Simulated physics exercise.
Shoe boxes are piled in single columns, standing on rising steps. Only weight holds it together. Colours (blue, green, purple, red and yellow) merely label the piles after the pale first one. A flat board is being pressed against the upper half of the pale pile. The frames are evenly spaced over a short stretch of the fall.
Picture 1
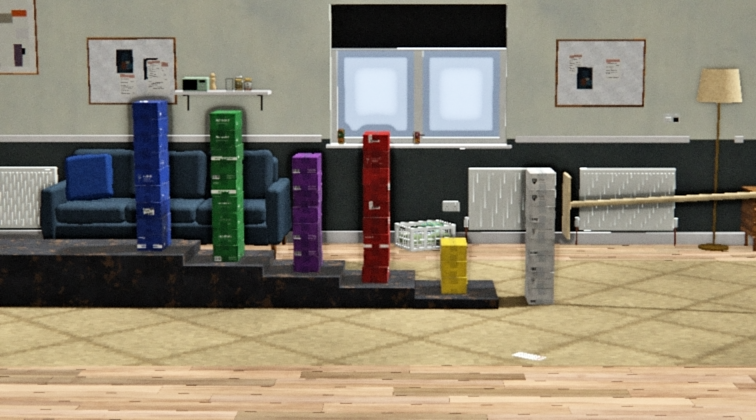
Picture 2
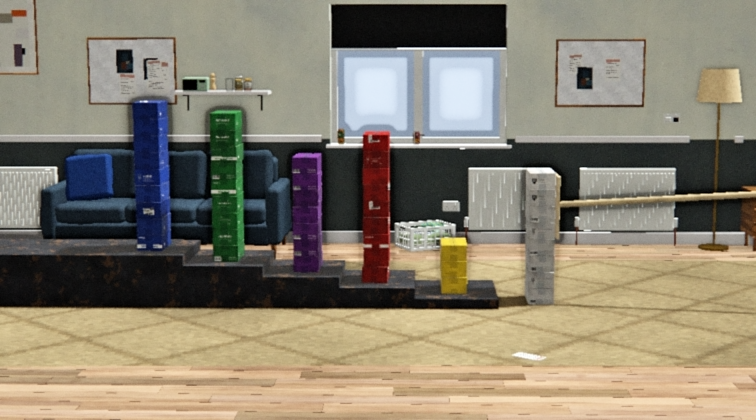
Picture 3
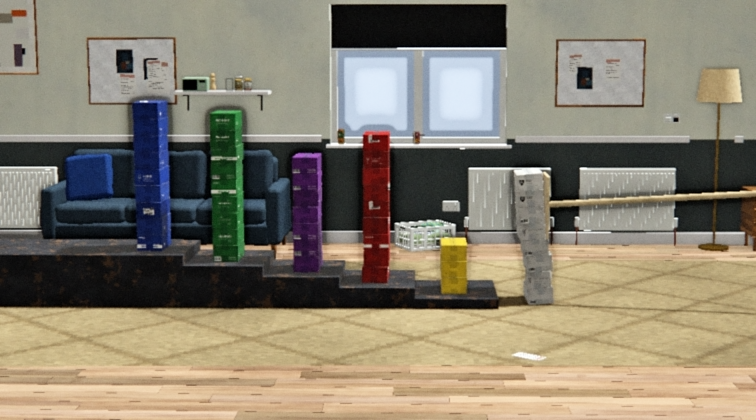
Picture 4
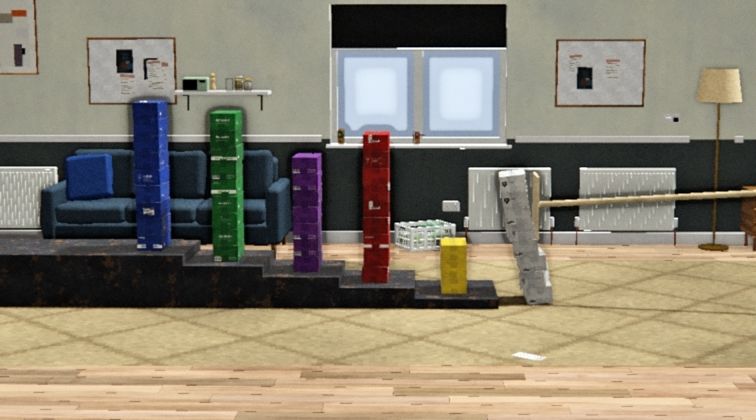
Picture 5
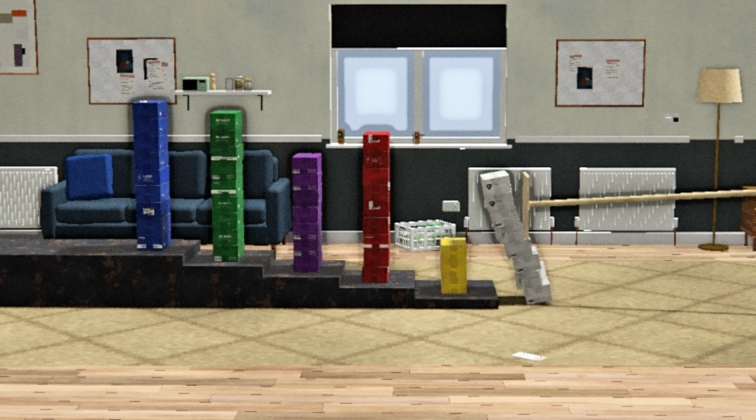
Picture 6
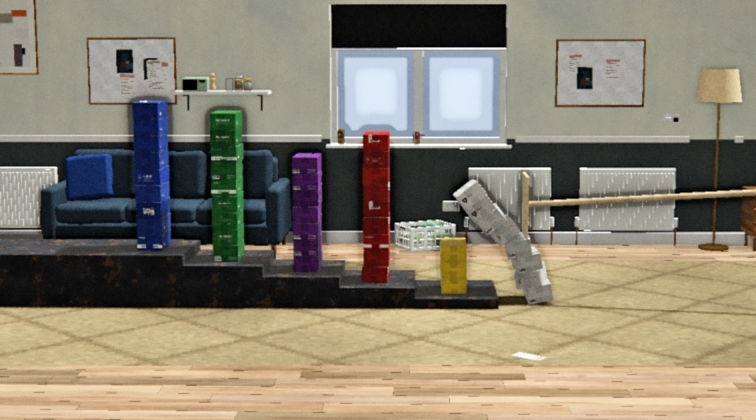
The video shows a flat board moving left against the upper part of a pale column of stacked boxes, which leans increasingly leftward and bends, while the yellow, red, purple, green and blue columns on the steps stay still.
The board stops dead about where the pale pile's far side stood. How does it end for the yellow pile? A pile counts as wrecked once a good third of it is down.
The yellow pile survives.
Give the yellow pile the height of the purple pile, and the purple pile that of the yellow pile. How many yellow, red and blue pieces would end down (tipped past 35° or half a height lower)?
Pile by pile, yellow 6, red 8, blue 0.
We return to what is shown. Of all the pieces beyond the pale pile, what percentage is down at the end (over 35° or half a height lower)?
About 0 per cent.
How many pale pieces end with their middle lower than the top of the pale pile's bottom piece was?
It comes to 1.
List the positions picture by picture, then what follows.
In the first picture (we follow the side turned to the camera), board (569, 200) not yet touching; top yellow box (454, 253); top red box (376, 143); no other piece has moved.
The second picture shows board (559, 200) not yet touching; top yellow box (454, 253).
The third picture shows board (548, 200) pushing, top of the pale pile leaning barely; top yellow box (454, 253); no other piece has moved.
The fourth picture shows board (538, 200) pushing, top of the pale pile leaning a little; top yellow box (454, 253); no other piece has moved.
The fifth picture shows board (528, 200) pushing, top of the pale pile leaning a little; top yellow box (454, 253); no other piece has moved.
The sixth picture shows board (527, 200) stopped, top of the pale pile leaning well over; top yellow box (454, 253); top green box (222, 122); no other piece has moved.
Soon, 4 of the pale pile down; none of the 3 yellow boxes down (0 of 37 in all colours); top yellow box unmoved.
A while on, 4 of the pale pile down; none of the 3 yellow boxes down (0 of 37 in all colours); top yellow box displaced a little.
Finally, 4 of the pale pile down; none of the 3 yellow boxes down (0 of 37 in all colours); top yellow box displaced a little; top blue box unmoved. Seen by the last camera, middles, top yellow box near (452, 249), top blue box near (150, 110).
